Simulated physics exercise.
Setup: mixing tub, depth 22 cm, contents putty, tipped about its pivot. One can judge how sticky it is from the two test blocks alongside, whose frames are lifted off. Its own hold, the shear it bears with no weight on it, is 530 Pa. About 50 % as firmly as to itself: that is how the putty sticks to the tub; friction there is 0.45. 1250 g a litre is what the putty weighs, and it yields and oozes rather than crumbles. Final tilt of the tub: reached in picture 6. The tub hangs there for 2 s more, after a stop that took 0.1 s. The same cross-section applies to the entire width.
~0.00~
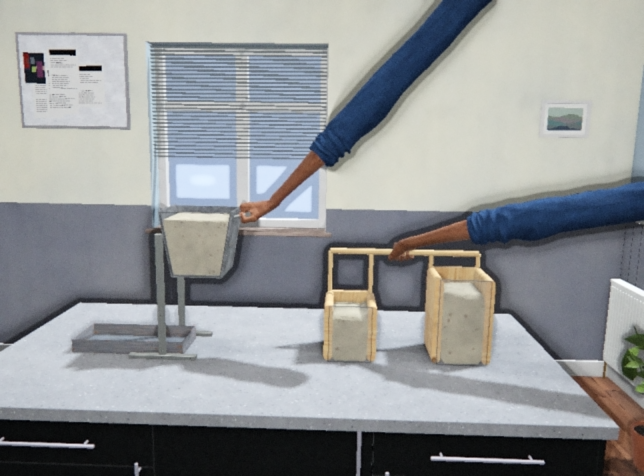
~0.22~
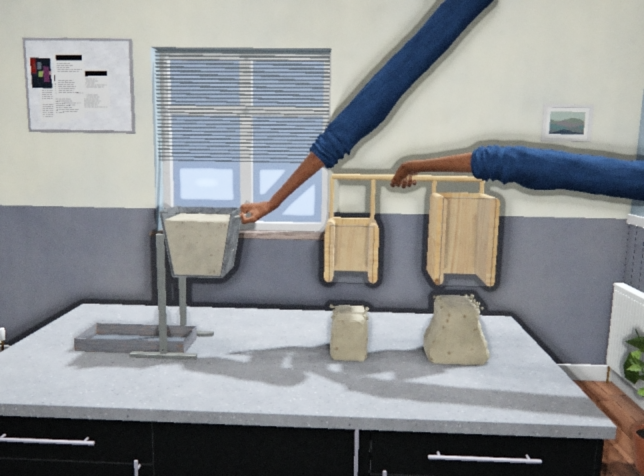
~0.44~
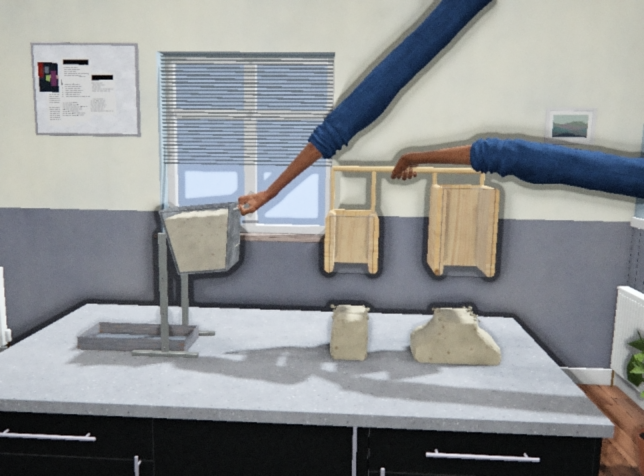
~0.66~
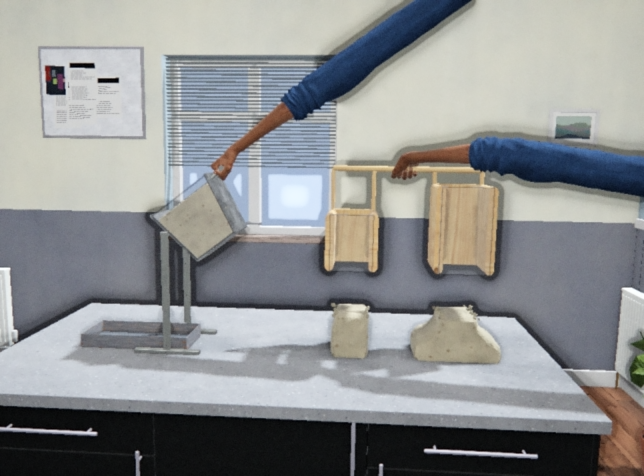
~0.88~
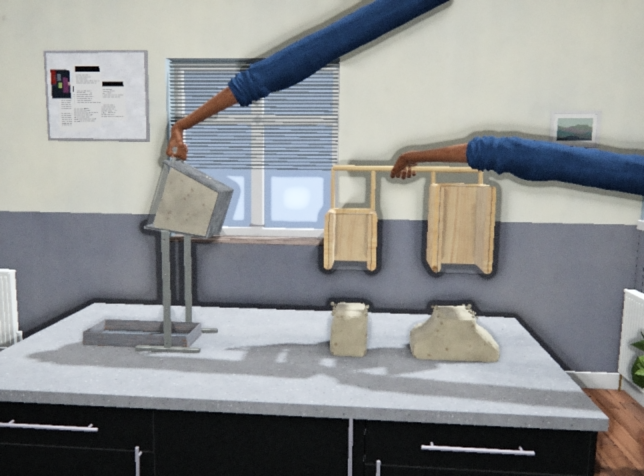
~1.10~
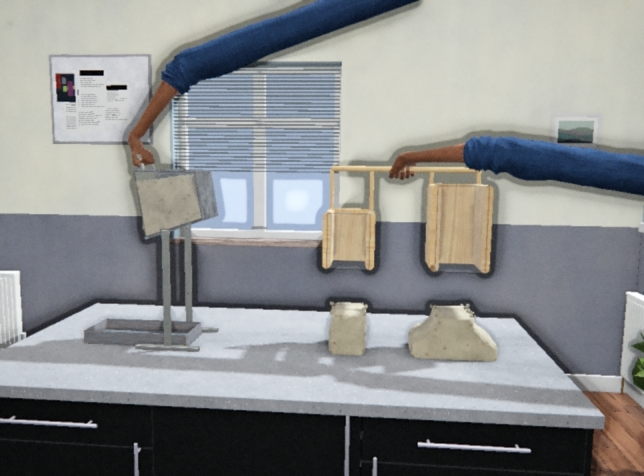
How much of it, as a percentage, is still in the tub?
Near 0 percent is still in the tub.
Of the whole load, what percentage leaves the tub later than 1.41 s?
About 25 percent.
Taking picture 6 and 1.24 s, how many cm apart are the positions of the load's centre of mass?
Roughly 8 cm.
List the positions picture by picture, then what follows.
The first picture shows handle-side rim at (230, 213), tilt 0 degrees; crest of the putty at (217, 220); block heights 16 cm, 25 cm (left to right).
The second picture shows handle-side rim at (230, 213), tilt 0 degrees; crest of the putty at (217, 221); block heights 16 cm, 21 cm (left to right).
The third picture shows handle-side rim at (228, 206), tilt 6 degrees; crest of the putty at (222, 214); block heights 16 cm, 16 cm (left to right).
The fourth picture shows handle-side rim at (204, 175), tilt 37 degrees; crest of the putty at (204, 185); block heights 16 cm, 16 cm (left to right).
The fifth picture shows handle-side rim at (163, 163), tilt 72 degrees; crest of the putty at (170, 170); block heights 16 cm, 16 cm (left to right).
The sixth picture shows handle-side rim at (134, 172), tilt 99 degrees; crest of the putty at (181, 176); block heights 16 cm, 16 cm (left to right).
After 1.24 s, the tub is at 99 degrees and holds 65 %.
After 1.41 s, the tub is at 99 degrees and holds 25 %.
After 1.58 s, the tub is at 99 degrees and holds 0 %.
After 1.75 s, the tub is at 99 degrees and holds 0 %.
After 3.10 s, the tub is at 99 degrees and holds 0 %.
